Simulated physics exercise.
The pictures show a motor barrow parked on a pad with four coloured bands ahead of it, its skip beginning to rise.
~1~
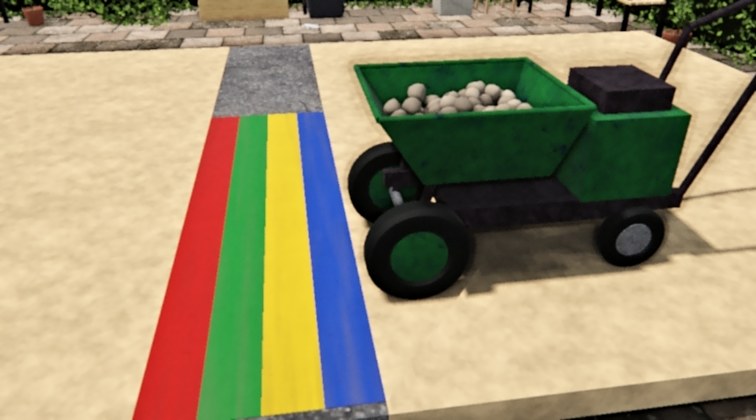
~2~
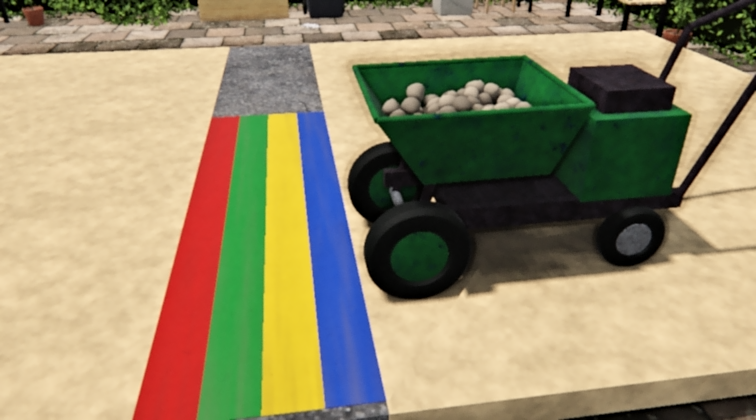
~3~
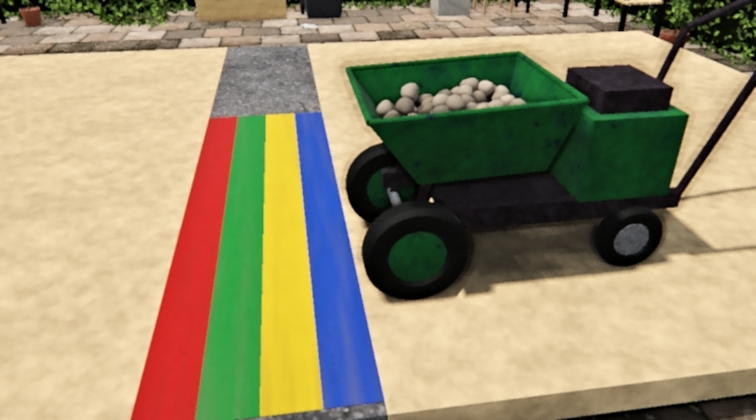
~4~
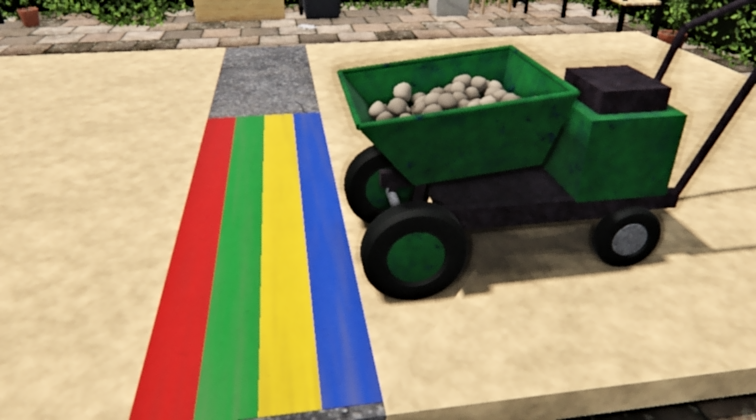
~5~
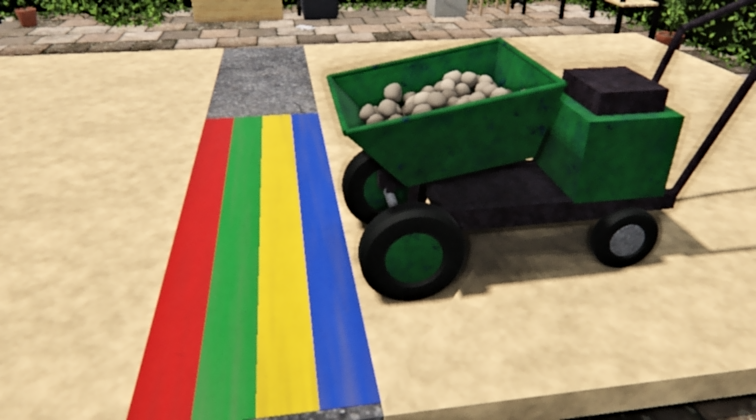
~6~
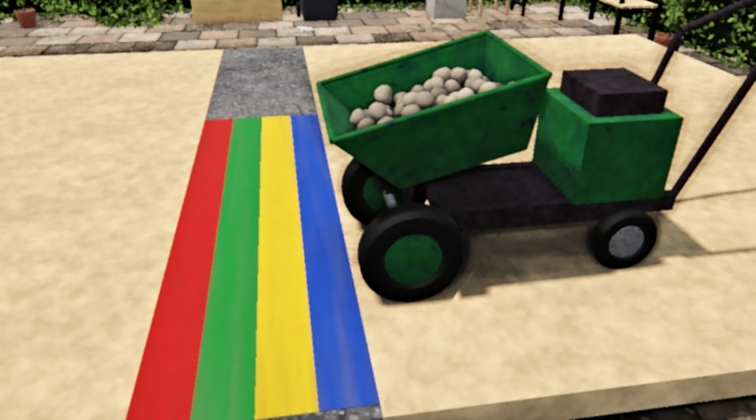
A green motor barrow with a skip full of rounded, pale stones stands at the right on a sandy-coloured pad, seen from slightly above. To its left, red, green, yellow and blue bands lie side by side, with grey paving beyond. The skip starts level, then its right end rises gradually into a clear leftward tilt, while the wheels stay in place and the view shifts very slightly.
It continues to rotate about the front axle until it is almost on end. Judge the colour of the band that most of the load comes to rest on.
Most of it rests on the green band.
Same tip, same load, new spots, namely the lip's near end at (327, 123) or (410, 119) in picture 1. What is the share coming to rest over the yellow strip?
About 0 % and about 30 %.
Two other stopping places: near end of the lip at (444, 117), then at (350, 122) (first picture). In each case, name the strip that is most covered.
The yellow one first, the strip in red second.
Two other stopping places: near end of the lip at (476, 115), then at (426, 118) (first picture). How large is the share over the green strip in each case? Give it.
You'd get 10 in a hundred the first time and 30 in a hundred the second.
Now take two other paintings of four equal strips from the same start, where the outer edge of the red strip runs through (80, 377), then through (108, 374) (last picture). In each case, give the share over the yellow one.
About 30 per cent first, then about 20 per cent.
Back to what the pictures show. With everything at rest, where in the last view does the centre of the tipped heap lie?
Around (214, 267).
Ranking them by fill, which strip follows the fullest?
It's the red strip.
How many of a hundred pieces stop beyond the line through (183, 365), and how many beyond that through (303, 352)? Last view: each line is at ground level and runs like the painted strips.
Close to 30 and 90 per cent respectively.
Soon after the last picture, skip tipped steeply; all in the skip.
A little later, skip tipped right over; most in the skip; a small part over the green strip; a small part over the red strip; a stray few falling.
Later still, skip tipped right over; about a quarter in the skip; a stray few over the yellow strip; about a third over the green strip; about a quarter over the red strip; about a quarter off the paint.
At rest, skip tipped right over; a small part in the skip; none over the blue strip; a small part over the yellow strip; about half over the green strip; about a quarter over the red strip; about a quarter off the paint.
